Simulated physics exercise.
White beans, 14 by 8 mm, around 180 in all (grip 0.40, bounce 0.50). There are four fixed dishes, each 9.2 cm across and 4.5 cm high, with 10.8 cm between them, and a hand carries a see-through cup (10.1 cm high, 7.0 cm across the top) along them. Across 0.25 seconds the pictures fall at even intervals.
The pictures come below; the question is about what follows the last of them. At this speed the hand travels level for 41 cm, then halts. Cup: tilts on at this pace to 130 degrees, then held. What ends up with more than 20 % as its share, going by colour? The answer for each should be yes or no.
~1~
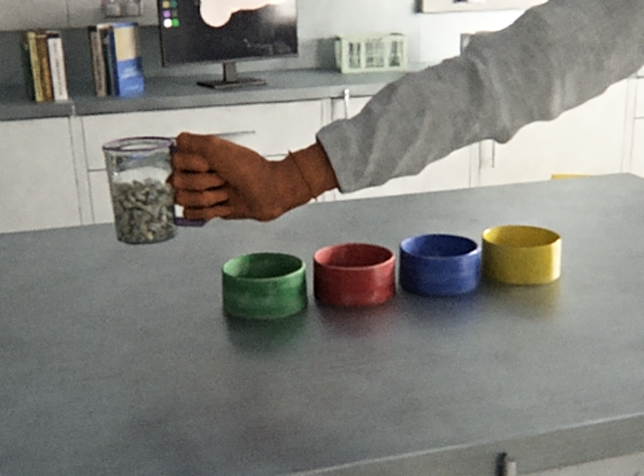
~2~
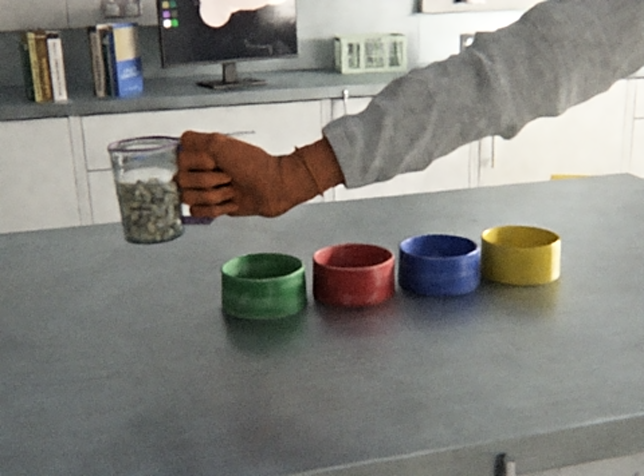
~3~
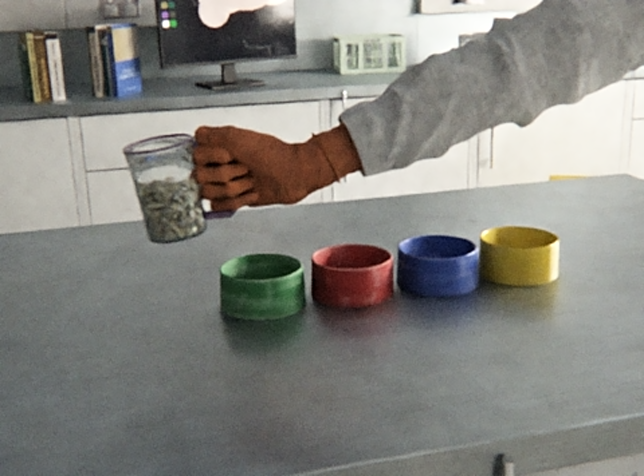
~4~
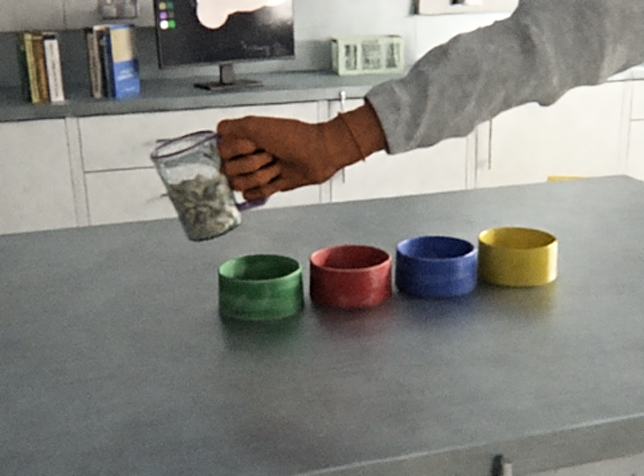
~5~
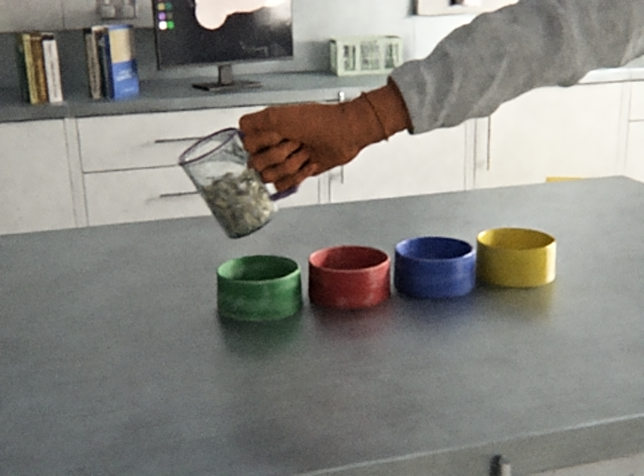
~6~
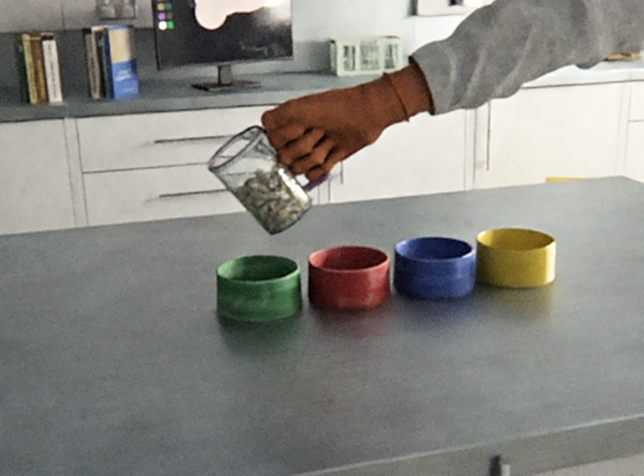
Red dish - no, blue dish - yes, green dish - no, yellow dish - no, counter - no.
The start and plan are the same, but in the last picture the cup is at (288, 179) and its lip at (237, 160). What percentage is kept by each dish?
Per cent kept: Red 0; blue 100; green 0; yellow 0.
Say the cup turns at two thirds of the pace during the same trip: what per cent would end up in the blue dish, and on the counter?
Blue 100; counter 0.
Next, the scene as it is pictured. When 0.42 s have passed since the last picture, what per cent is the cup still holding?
I reckon around 100 per cent.
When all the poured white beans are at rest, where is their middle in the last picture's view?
I'd say roughly (433, 267).
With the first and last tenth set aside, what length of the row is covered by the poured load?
Roughly 5 centimetres.
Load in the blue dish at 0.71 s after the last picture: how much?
By that moment, around 85 percent has got there.
Then, 0.25 s after the last picture, tilt 83 degrees; cup holds 100 %.
Then, 0.42 s after the last picture, tilt 116 degrees; cup holds 100 %.
Then, 0.71 s after the last picture, tilt 130 degrees; cup holds 15 %, blue 85 %.
In the end, red 0 %, blue 100 %, green 0 %, yellow 0 %, counter 0 %.
